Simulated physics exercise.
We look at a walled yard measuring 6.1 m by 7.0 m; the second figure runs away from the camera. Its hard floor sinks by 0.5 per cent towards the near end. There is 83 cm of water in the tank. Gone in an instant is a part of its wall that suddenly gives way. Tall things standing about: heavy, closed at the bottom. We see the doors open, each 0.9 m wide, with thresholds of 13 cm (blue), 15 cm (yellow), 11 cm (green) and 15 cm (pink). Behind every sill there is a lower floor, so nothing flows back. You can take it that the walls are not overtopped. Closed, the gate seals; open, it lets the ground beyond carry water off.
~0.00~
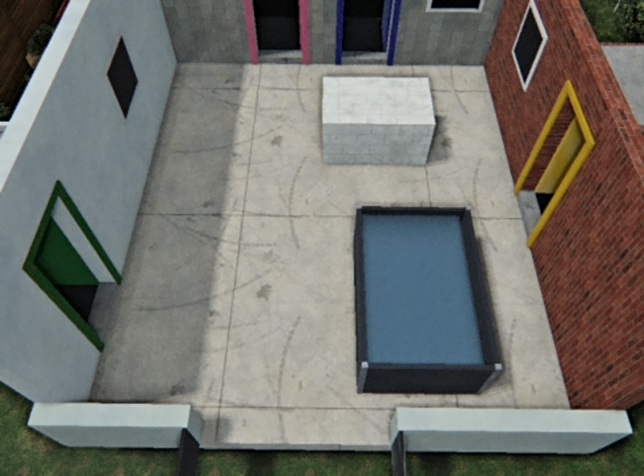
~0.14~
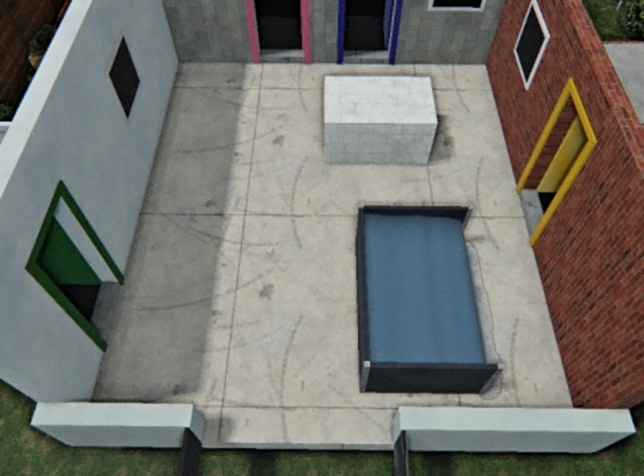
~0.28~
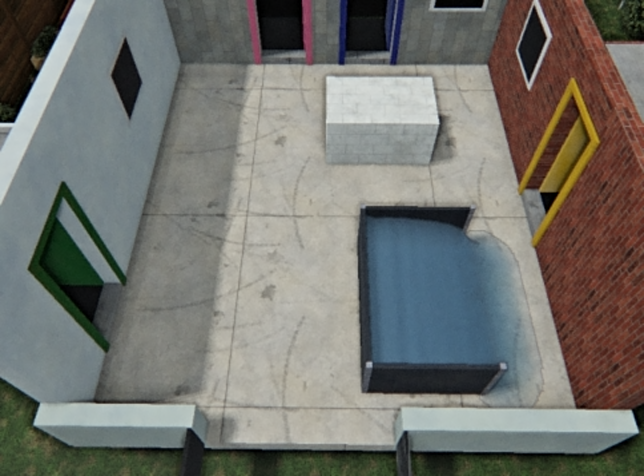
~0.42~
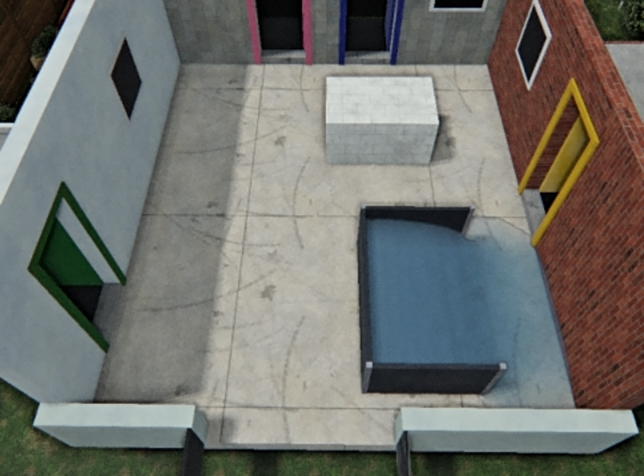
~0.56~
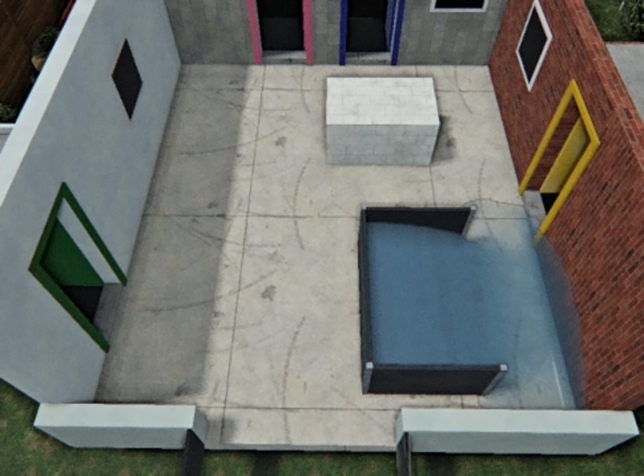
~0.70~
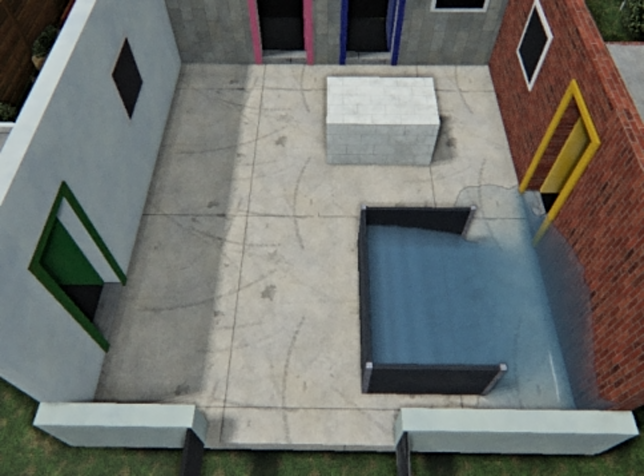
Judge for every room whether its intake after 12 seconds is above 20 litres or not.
As I see it, blue door: Beneath the limit; yellow door: Above the limit; green door: Beneath the limit; pink door: Beneath the limit.
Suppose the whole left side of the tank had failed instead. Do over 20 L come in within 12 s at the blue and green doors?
Blue: Within the limit; green: Exceeding the limit.
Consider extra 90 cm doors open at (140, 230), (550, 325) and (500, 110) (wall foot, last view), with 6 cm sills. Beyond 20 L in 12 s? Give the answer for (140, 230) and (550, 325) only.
Well, the first one ends up on the low side, the second one on the high side.
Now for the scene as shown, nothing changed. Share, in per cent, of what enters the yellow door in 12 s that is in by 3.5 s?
Roughly 95 percent is in by then.
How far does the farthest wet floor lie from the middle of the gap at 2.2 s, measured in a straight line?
That works out near 5.4 m.
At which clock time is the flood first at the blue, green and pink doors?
The front reaches blue at 2.6 s, green at 3.0 s, pink at 3.2 s.
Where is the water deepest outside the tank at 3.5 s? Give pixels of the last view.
Look at roughly (483, 75).
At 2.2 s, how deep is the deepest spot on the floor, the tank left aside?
Depth: Approx. 38 cm.
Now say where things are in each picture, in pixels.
In the first frame, the tank at (421, 283) is whole and still, 83 cm deep.
In the second frame, water pours out at (469, 303) and has run 1.1 m, to (492, 391); typically 6 cm deep outside, 83 cm at the tank's back.
In the third frame, water pours out at (471, 304) and has run 1.4 m, to (516, 406); typically 14 cm deep outside, 74 cm at the tank's back.
In the fourth frame, the front is at a hidden place, 1.7 m from the gap at (470, 305); 3.2 m2 of floor is under water; 71 cm left at the back of the tank.
In the fifth frame, the front is at (524, 212), 2.1 m from the gap at (471, 306); 3.7 m2 of floor is under water; 67 cm left at the back of the tank.
In the sixth frame, water pours out at (470, 307) and has run 2.5 m, to (518, 189); typically 21 cm deep outside, 57 cm at the tank's back.
After 1.4 s water covers 15 % of the floor and is deepest (64 cm) near (569, 427); blue door not reached, yellow door 27 cm at the sill, 18 L in, green door not reached, pink door not reached.
After 2.2 s water covers 35 % of the floor and is deepest (38 cm) near (510, 426); blue door not reached, yellow door 19 cm at the sill, 43 L in, green door not reached, pink door not reached.
After 3.5 s water covers 50 % of the floor and is deepest (26 cm) near (483, 75); blue door 10 cm at the sill, 0 L in, yellow door 14 cm at the sill, 49 L in, green door 8 cm at the sill, 0 L in, pink door 3 cm at the sill, 0 L in.
After 7.0 s water covers 80 % of the floor and is deepest (14 cm) near (540, 427); blue door 10 cm at the sill, 0 L in, yellow door 10 cm at the sill, 51 L in, green door 3 cm at the sill, 0 L in, pink door 4 cm at the sill, 0 L in.
After 12.0 s water covers 100 % of the floor and is deepest (10 cm) near (540, 427); blue door 4 cm at the sill, 0 L in, yellow door 5 cm at the sill, 51 L in, green door 6 cm at the sill, 0 L in, pink door 6 cm at the sill, 0 L in.
